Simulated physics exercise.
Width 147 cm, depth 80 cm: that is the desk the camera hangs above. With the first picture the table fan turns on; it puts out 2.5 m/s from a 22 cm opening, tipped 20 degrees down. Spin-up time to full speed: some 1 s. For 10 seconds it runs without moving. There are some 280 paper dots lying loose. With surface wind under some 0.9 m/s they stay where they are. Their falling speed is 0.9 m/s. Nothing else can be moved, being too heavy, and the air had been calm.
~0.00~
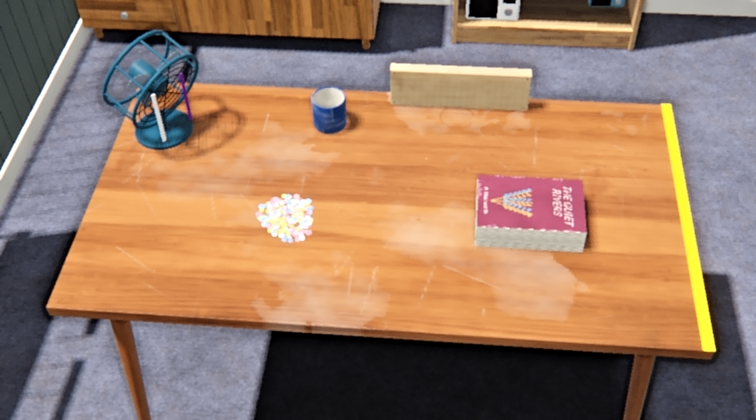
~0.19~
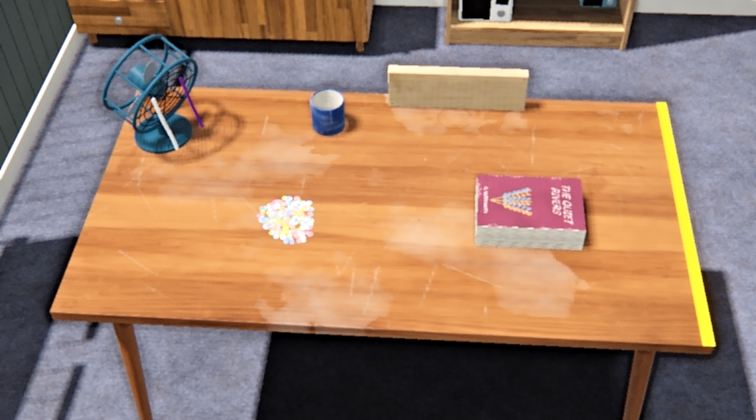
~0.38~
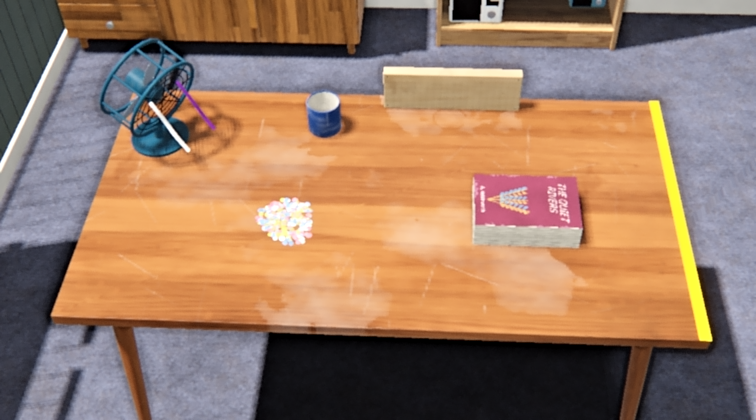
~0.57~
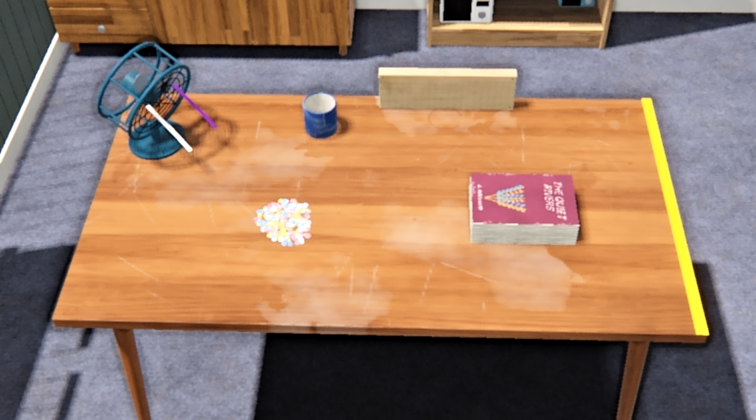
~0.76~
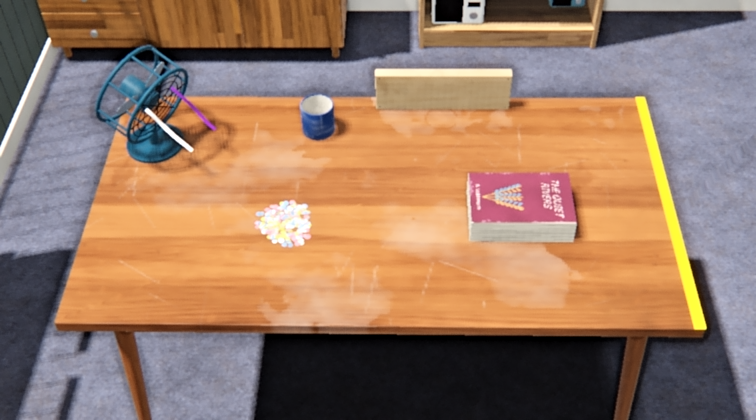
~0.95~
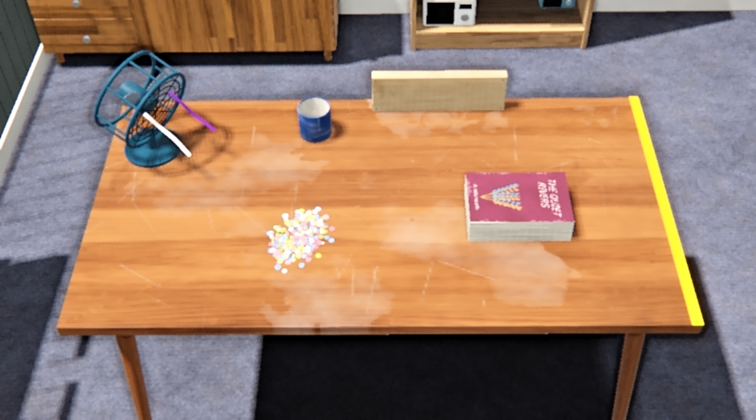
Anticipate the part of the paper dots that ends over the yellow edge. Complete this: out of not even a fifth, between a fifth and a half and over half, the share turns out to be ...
The share turns out to be below one fifth.
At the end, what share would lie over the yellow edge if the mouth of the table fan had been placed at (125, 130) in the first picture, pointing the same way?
Around 40 per cent would end up there.
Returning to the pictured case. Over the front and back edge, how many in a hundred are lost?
About 100 per cent front and 0 per cent back.
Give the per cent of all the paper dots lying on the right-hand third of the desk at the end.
Around 0 per cent.
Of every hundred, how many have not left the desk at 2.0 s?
About 1 % remain.
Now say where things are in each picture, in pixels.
The middle of the paper dots is near (288, 217), none has stirred yet and the mouth of the table fan is at (152, 80), in the first picture.
The middle of the paper dots is near (289, 219), none has stirred yet and the yellow edge is centred on (687, 210), in the second picture.
The middle of the paper dots is near (287, 221), none has stirred yet, the top of a mug is at (323, 102) and the top of a book is at (527, 200), in the third picture.
The middle of the paper dots is near (286, 222) and none has stirred yet, in the fourth picture.
The middle of the paper dots is near (286, 223) and about 1 % have left their places, in the fifth picture.
The middle of the paper dots is near (301, 236), the farthest in sight from the table fan is at (318, 256) and about 75 % have left their places, in the sixth picture.
After 2.0 s, 1 % are on the move or not yet settled, 0 % are over the yellow edge.
After 3.2 s, 0 % are on the move or not yet settled, 1 % are over the yellow edge.
After 5.5 s, 0 % are on the move or not yet settled, 1 % are over the yellow edge.
After 10.0 s, at the end, 1 % are over the yellow edge.
